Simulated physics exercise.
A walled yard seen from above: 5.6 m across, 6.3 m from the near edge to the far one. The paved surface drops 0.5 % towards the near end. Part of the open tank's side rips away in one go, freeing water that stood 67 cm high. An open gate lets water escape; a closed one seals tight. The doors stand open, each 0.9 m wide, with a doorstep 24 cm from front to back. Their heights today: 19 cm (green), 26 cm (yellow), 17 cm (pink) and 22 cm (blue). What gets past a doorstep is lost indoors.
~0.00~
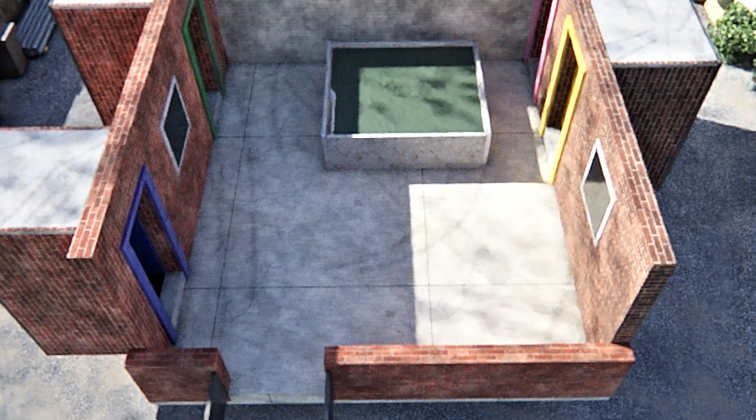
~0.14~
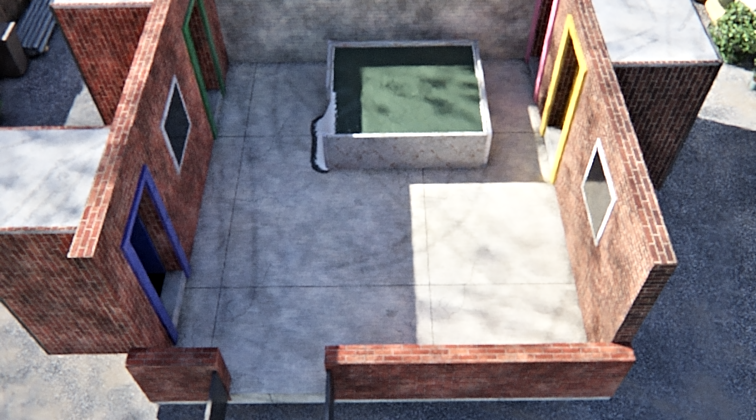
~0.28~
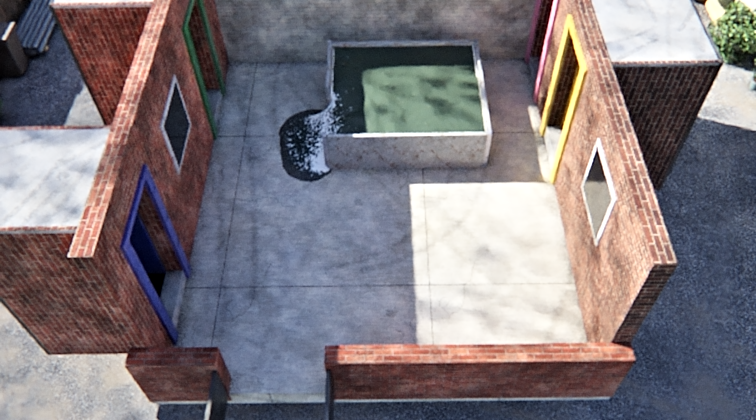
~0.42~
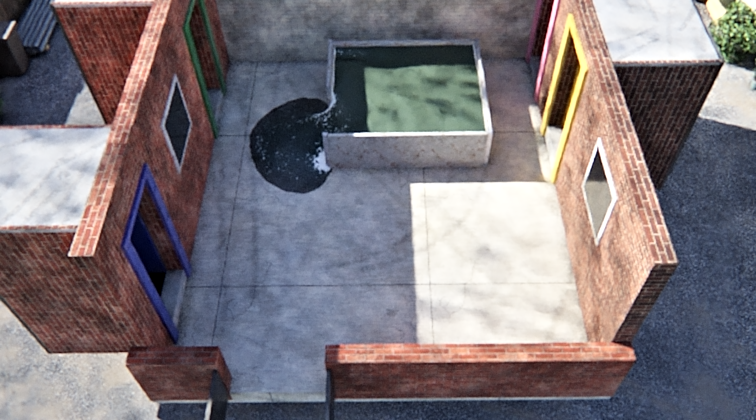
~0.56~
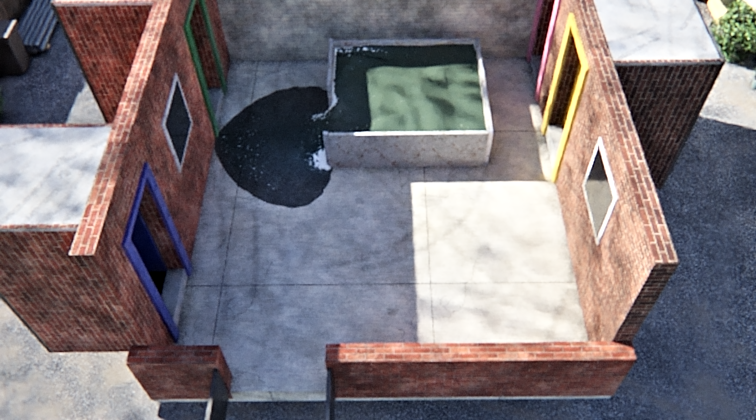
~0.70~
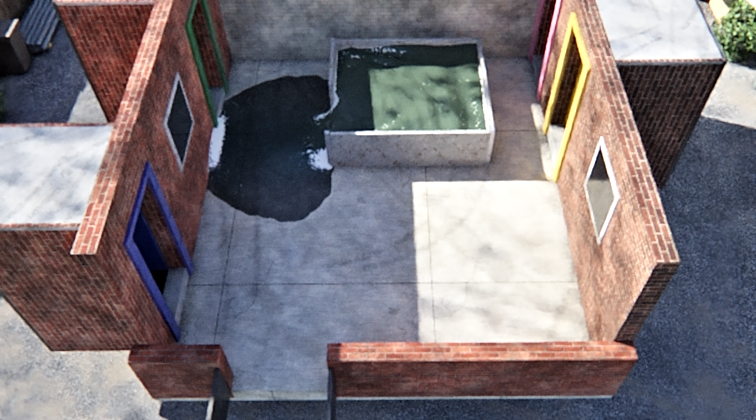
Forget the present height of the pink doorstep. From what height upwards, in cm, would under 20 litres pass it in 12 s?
It would have to be roughly 13.5 cm high.
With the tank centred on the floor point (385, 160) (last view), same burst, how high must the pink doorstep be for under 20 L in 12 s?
About 13.0 cm.
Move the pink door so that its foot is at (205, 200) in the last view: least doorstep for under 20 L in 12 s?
About 25 cm.
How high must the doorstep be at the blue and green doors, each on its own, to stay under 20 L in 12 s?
About 11.0 cm at blue and 28 cm at green.
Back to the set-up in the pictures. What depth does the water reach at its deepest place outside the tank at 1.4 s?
Roughly 40 cm.
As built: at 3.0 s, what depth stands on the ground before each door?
Depths in cm: Green 27, yellow 0, pink 0, blue 12.
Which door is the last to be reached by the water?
It is the yellow one.
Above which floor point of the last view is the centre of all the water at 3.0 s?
Around (338, 144).
After 1.4 s water covers 20 % of the floor, deepest (40 cm) near (224, 159); it has not reached the pink door.
After 3.0 s water covers 40 % of the floor, deepest (34 cm) near (232, 66); it has not reached the pink door.
After 12.0 s water covers 100 % of the floor, deepest (13 cm) near (334, 372); 8 cm at the pink door, 6 litres in over its 17 cm doorstep.
At the pink door as built, the water arrived by 4.1 s and peaked near 14 cm at 5.0 s.
Run again over the same 12 s with other heights there, 43 litres in over 11 cm, 12 litres over 15 cm. The limit of 20 litres is kept from about 13.5 cm up.
